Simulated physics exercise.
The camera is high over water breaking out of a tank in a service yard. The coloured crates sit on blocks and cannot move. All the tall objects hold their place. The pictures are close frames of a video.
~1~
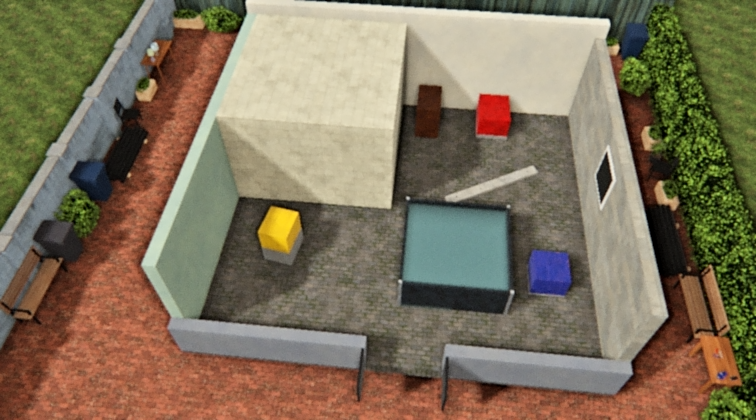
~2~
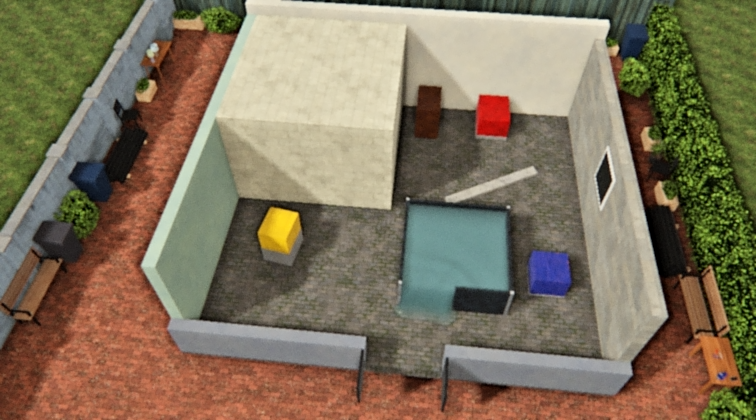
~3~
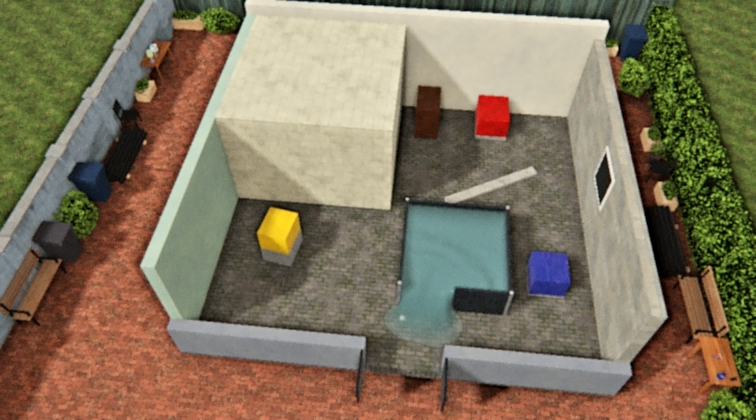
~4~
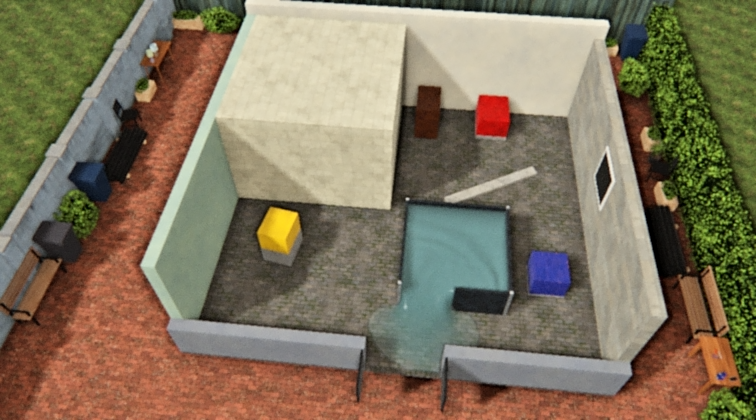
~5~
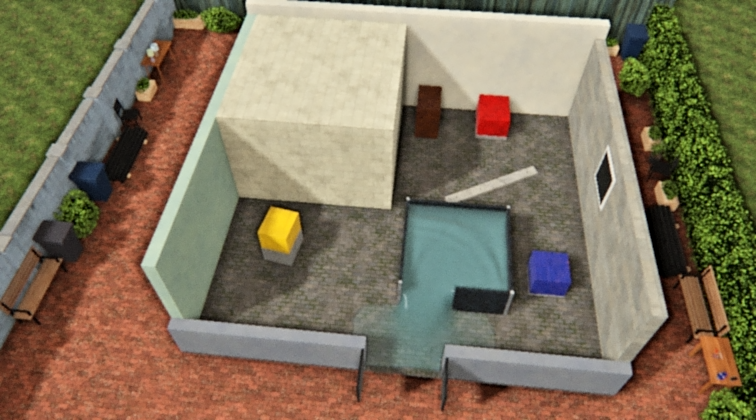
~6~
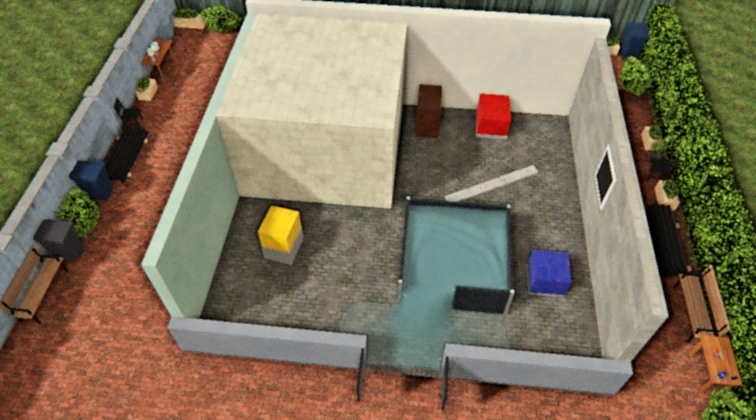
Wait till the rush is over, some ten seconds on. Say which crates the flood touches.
The yellow crate stays dry; the red crate stays dry; the blue crate gets wet.
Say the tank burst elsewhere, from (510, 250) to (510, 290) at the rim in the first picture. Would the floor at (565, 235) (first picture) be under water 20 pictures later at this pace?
Verdict: Under water.
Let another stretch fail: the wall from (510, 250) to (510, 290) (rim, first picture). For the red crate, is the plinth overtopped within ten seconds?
The red crate is topped.
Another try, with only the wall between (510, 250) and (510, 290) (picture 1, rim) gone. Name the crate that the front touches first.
It is the crate marked blue.
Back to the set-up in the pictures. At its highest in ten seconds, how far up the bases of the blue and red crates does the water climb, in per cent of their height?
Near 170 and 20 in a hundred.
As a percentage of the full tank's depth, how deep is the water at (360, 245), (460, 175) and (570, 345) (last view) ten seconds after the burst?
Roughly 2, 0 and 6 per cent, in turn.
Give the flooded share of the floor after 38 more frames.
Close to 45 %.
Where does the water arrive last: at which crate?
Last comes the red one.
A moment on, water covers 15 % of the floor; the yellow crate not reached, the red crate not reached, the blue crate not reached.
Next, water covers 25 % of the floor; the yellow crate not reached, the red crate not reached, the blue crate not reached.
Then, water covers 30 % of the floor; the yellow crate water round its plinth, the red crate not reached, the blue crate water round its plinth.
Later, water covers 45 % of the floor; the yellow crate water round its plinth, the red crate not reached, the blue crate water round its plinth.
In the end, water covers 70 % of the floor; the yellow crate stayed above the water, the red crate stayed above the water, the blue crate was topped.
